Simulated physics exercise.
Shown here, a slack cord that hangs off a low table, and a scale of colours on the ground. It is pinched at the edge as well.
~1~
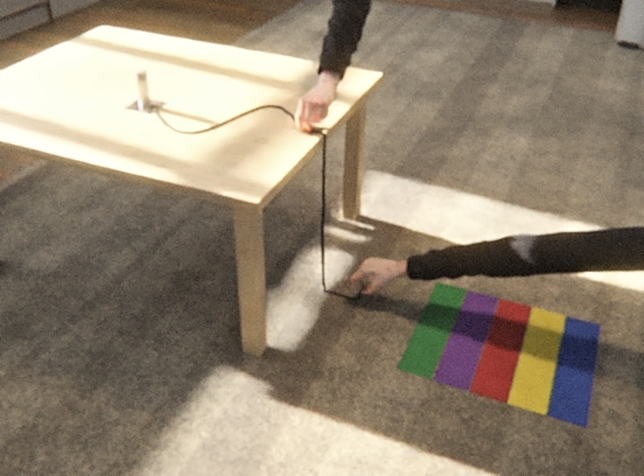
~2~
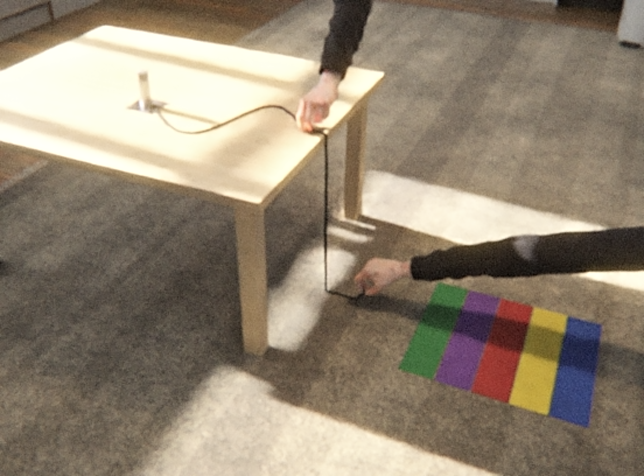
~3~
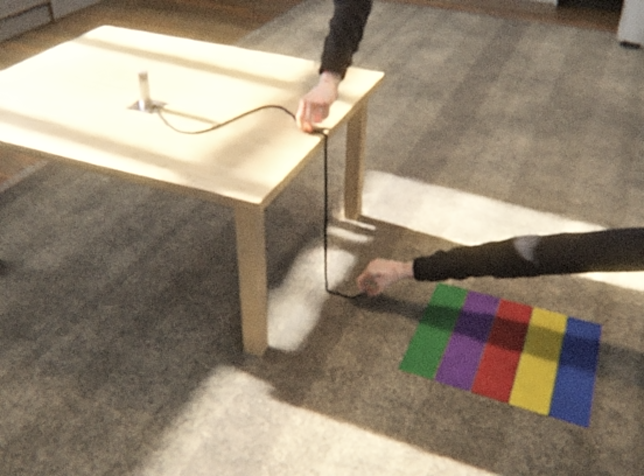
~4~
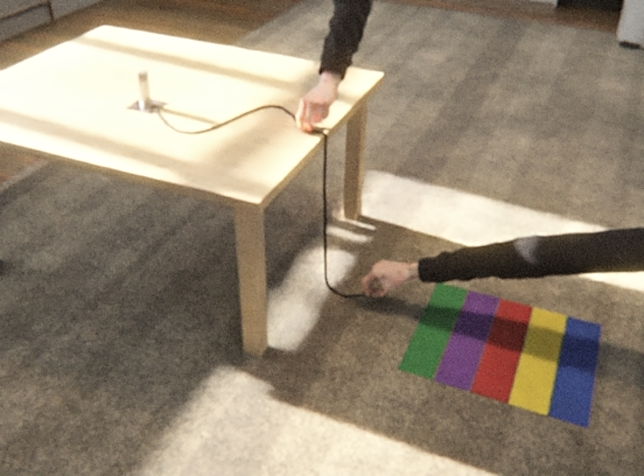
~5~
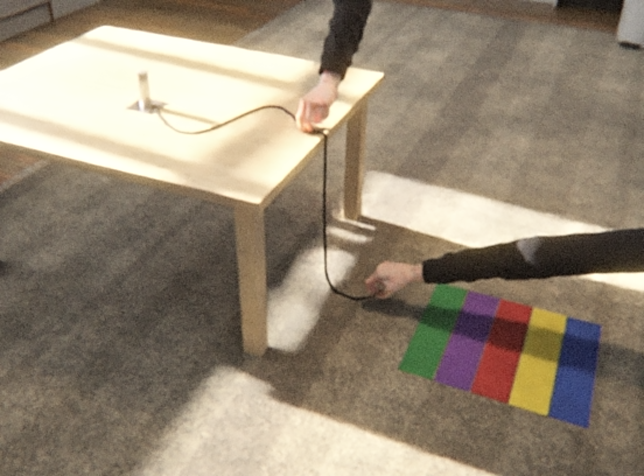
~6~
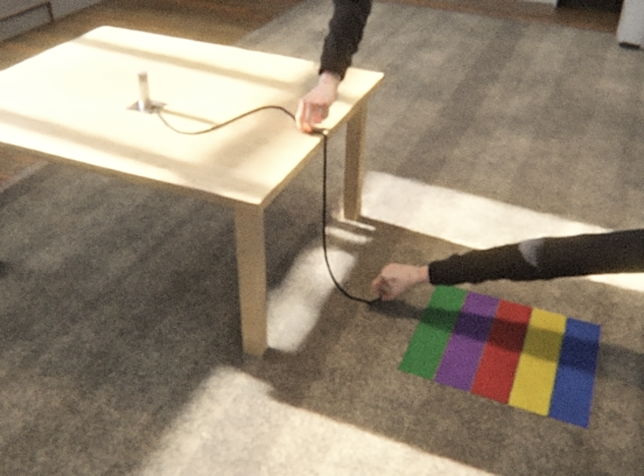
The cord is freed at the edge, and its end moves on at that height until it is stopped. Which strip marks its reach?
The blue one.
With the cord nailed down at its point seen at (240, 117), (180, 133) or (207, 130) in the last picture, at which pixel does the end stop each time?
In that order: (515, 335), (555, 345) and (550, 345).
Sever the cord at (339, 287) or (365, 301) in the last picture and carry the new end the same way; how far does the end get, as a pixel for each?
The places are (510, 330) and (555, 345).
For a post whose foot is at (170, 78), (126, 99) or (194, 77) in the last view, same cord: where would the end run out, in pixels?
The places are (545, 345), (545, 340) and (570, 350).
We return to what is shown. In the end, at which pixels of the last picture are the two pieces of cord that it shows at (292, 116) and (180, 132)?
Near (347, 160) and (215, 118).
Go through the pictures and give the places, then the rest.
End (360, 291); green (421, 357); purple (457, 367); red (493, 378); yellow (531, 390); blue (570, 401), in the first picture.
End (364, 291); cord through (165, 120) (223, 124) (284, 109) (326, 142) (326, 212) (326, 273), in the second picture.
End (367, 292), in the third picture.
End (371, 294); cord through (165, 120) (223, 124) (284, 109) (326, 142) (325, 211) (326, 273), in the fourth picture.
End (375, 295), in the fifth picture.
End (381, 297); cord through (165, 121) (223, 124) (284, 110) (325, 142) (324, 212) (331, 274), in the sixth picture.
Soon after, end near (515, 334); over red.
After that, end near (556, 346); over yellow.
At the stop, end near (581, 352); over blue. It halts on the blue strip.
